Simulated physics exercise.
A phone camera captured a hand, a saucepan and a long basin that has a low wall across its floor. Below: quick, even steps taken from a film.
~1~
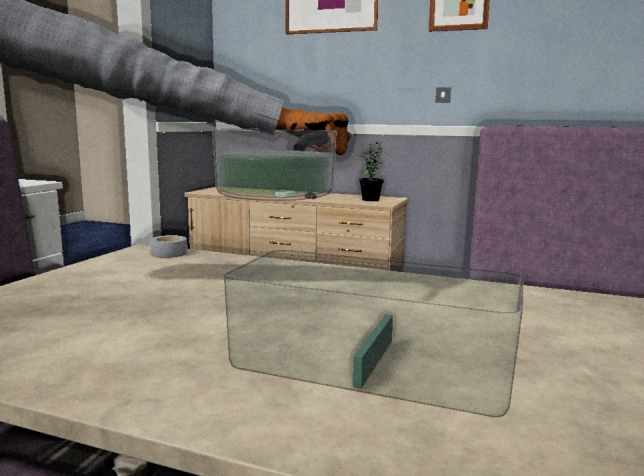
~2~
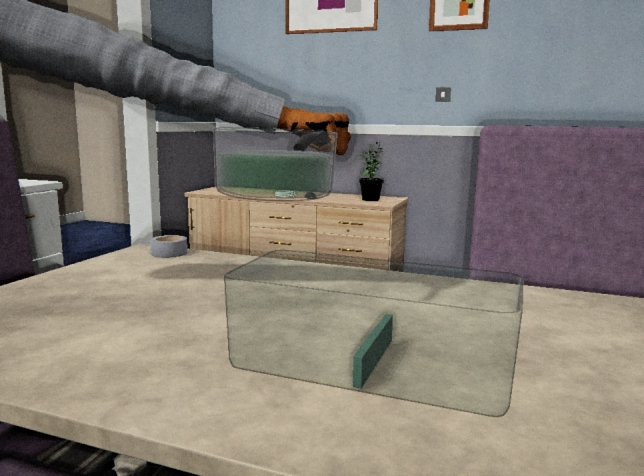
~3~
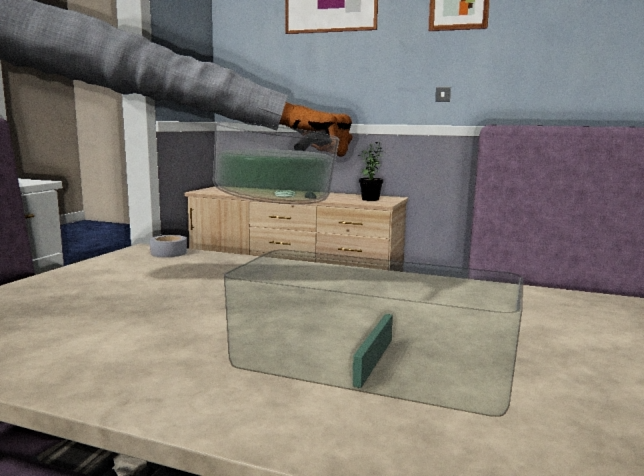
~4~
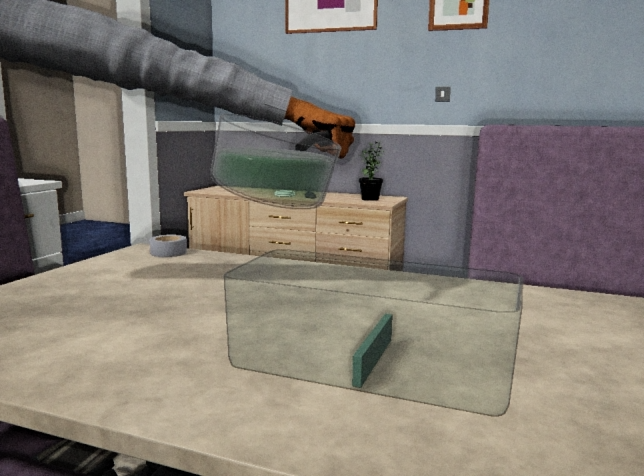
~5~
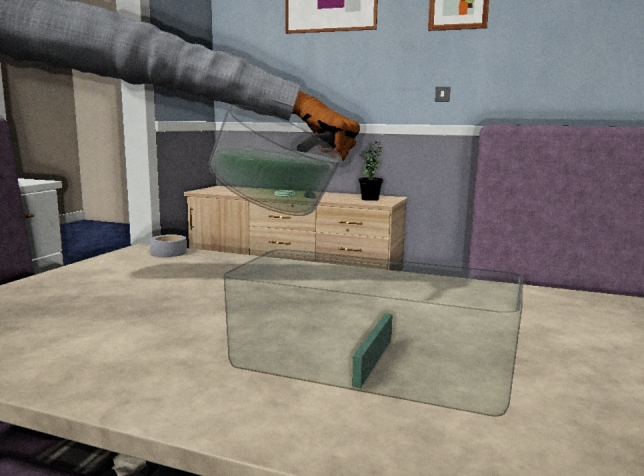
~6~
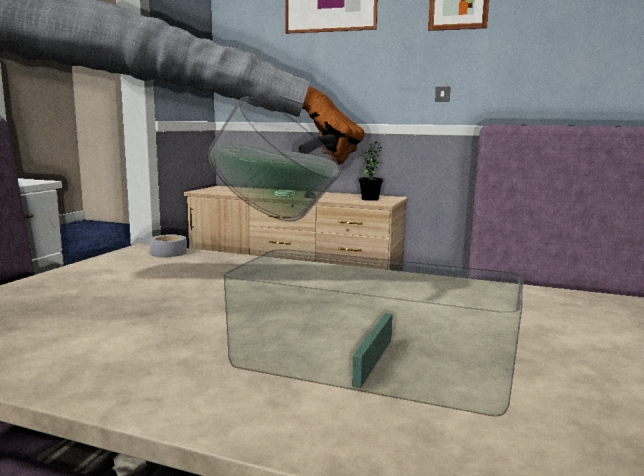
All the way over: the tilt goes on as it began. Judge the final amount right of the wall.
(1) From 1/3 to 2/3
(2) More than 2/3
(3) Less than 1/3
Less than 1/3.
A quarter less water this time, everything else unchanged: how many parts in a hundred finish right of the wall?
Close to 10 per cent, more or less.
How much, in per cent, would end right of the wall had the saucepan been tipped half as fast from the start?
Roughly 40 percent.
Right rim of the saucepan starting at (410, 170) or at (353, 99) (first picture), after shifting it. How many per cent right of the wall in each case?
You'd get around 90 per cent and then around 50 per cent.
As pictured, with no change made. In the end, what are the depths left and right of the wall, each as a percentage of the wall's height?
Once it is still, the left part shows 60 per cent and the right part 20.
A moment on, the saucepan is tipped right over and 24 per cent is still to pour, 27 is left of the wall and 4 right of it.
Next, the saucepan is tipped right over and 6 per cent is still to pour, 75 is left of the wall and 14 right of it.
Then the saucepan is tipped right over and 1 per cent is still to pour, 70 is left of the wall and 19 right of it.
Later the saucepan is tipped right over and 0 per cent is still to pour, 73 is left of the wall and 22 right of it.
In the end 73 per cent lies left of the wall, 22 right of it and 5 outside.
